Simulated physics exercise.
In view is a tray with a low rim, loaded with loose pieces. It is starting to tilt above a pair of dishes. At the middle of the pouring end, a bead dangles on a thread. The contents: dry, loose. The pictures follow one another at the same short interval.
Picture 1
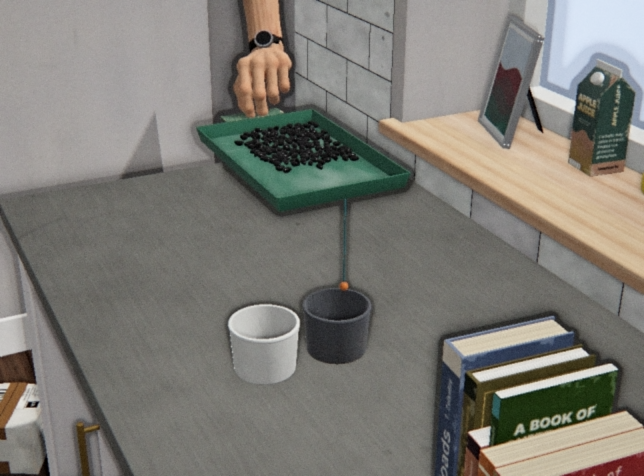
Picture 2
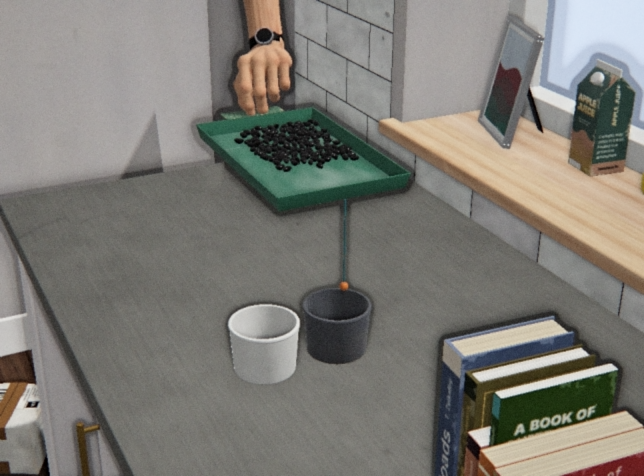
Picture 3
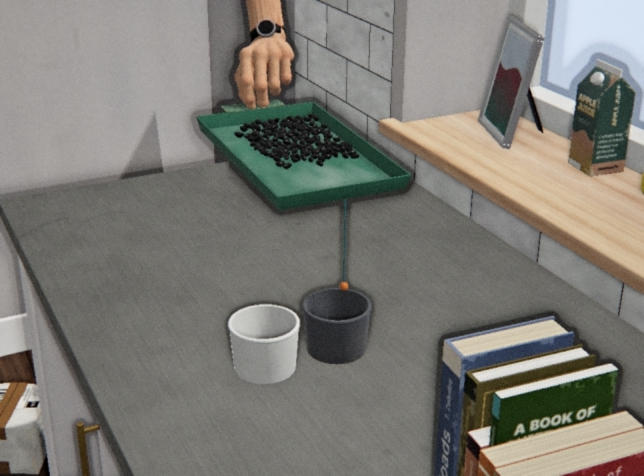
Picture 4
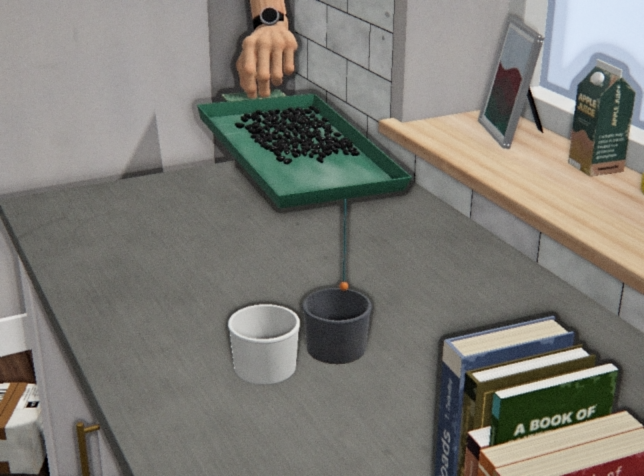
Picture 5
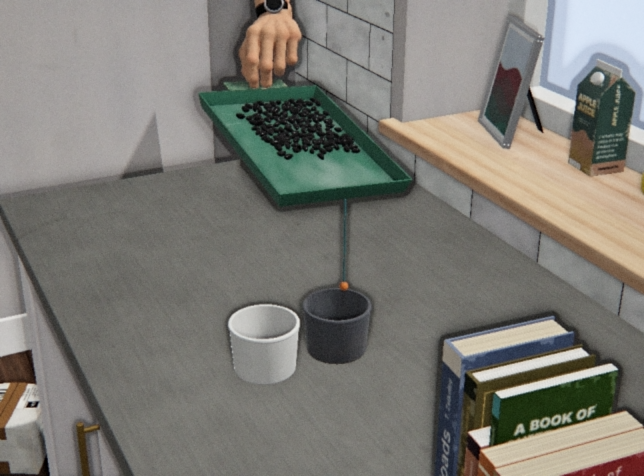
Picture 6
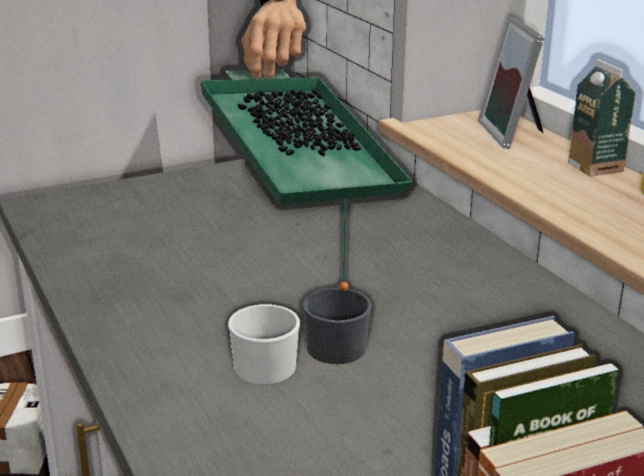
A green tray of black beans, held by a hand wearing a dark watch, starts nearly level above a white cup and a dark gray cup on a counter. The hand then slowly raises the back of the tray, tilting it slightly toward the cups, while the orange bead hanging below stays still.
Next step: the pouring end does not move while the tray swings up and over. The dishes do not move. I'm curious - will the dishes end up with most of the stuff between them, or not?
No, less than half of it.
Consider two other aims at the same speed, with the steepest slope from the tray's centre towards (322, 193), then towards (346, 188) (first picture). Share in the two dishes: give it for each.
First heading roughly 30 %, second roughly 10 %.
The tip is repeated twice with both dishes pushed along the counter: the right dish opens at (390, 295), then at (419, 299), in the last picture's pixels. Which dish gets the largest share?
One: The right-side dish. Two: The right-side dish.
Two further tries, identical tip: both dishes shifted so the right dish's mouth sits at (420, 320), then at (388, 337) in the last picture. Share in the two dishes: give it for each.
You'd get 0 in a hundred first and 0 in a hundred after that.
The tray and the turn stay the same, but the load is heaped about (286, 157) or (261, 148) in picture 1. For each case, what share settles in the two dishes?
It would be roughly 0 per cent for the first and roughly 0 per cent for the second.
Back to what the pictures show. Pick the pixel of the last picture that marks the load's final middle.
The centre settles at about (419, 336).
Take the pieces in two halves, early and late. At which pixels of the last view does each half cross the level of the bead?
The opening part goes through (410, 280); what follows goes through (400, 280).
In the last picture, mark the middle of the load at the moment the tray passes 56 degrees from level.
About (378, 173).
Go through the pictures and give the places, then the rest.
The first frame shows corners of the pouring end at (279, 196) and (405, 172), level; middle of the load at (295, 146), black beans; left dish at (278, 357); right dish at (352, 338); bead on its thread at (344, 286).
The second frame shows corners of the pouring end at (280, 196) and (405, 173), level; middle of the load at (295, 144).
The third frame shows corners of the pouring end at (280, 195) and (406, 174), tipped barely, lowest at the right corner; middle of the load at (295, 140).
The fourth frame shows corners of the pouring end at (281, 193) and (406, 176), tipped a little, lowest at the right corner; middle of the load at (296, 134).
The fifth frame shows corners of the pouring end at (282, 192) and (407, 178), tipped a little, lowest at the right corner; middle of the load at (297, 127).
The sixth frame shows corners of the pouring end at (283, 191) and (407, 180), tipped a little, lowest at the right corner; middle of the load at (298, 121); left dish at (278, 357); right dish at (352, 338).
Soon after the last picture, tray tipped steeply; nearly all on the tray; a stray few outside both; a small part in the air.
A little later, tray tipped right over; about half on the tray; about a third outside both; about a quarter in the air.
Later still, tray tipped past a quarter turn; all outside both.
At rest, tray tipped past a quarter turn; none in the left dish; none in the right dish; all outside both.
